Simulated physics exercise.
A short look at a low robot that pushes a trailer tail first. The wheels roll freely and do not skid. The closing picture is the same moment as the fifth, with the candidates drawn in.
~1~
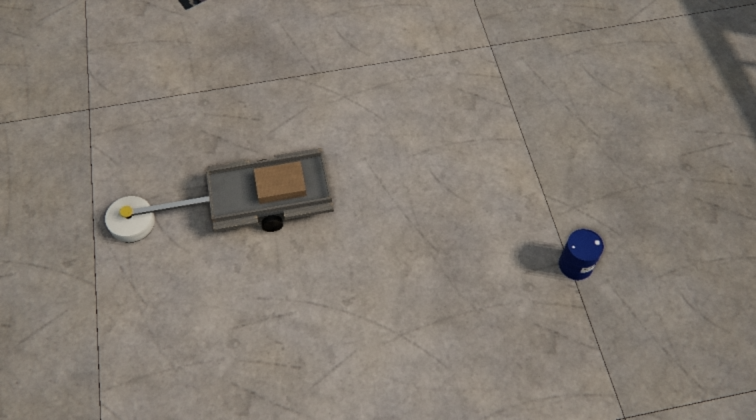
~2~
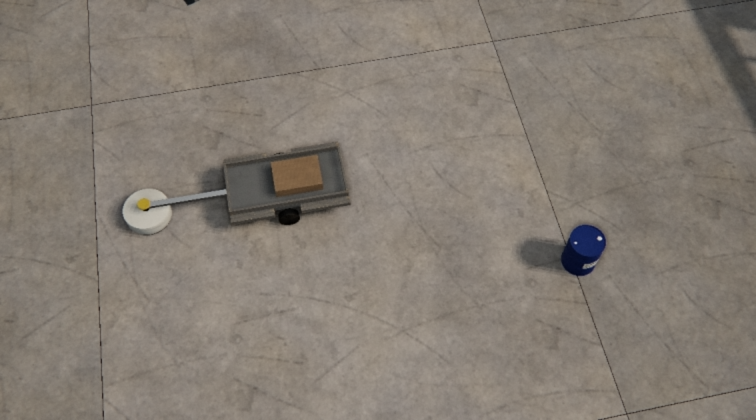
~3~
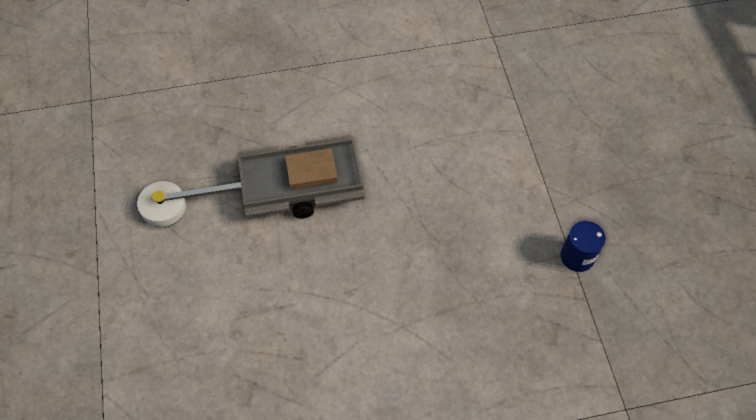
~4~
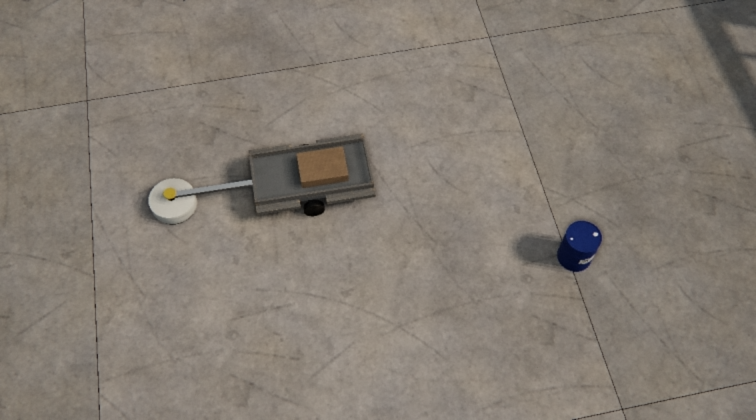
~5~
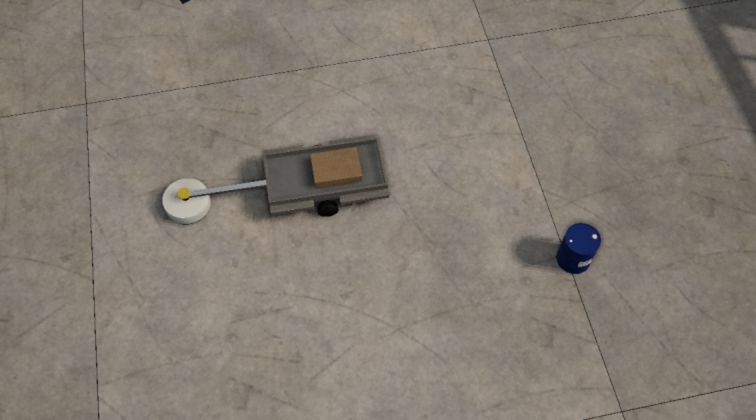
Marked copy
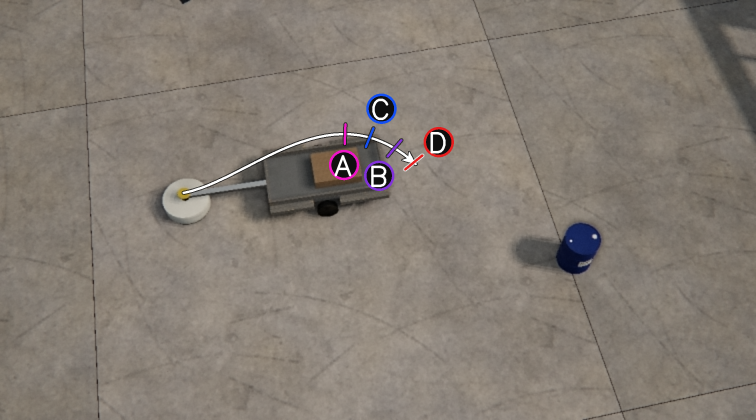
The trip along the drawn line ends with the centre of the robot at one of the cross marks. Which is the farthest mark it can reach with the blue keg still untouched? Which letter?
C.
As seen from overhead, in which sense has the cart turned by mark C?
Clockwise.
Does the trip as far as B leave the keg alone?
No.
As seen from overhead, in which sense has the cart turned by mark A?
For that mark, clockwise.
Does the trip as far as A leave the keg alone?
For that mark, yes.
On the marked copy, A at (345, 134); B at (395, 148); C at (370, 138); D at (414, 162); the route from (184, 193) via (301, 142) to (416, 164).
With C. Early on, robot (250, 173), cart (388, 167).
Further on, robot (313, 146), cart (444, 176).
At the end, robot (370, 144), cart (494, 195); nothing has been touched.
As for the rest, A is safe but short; B is too far, the keg has been hit; D is too far, the keg has been hit.
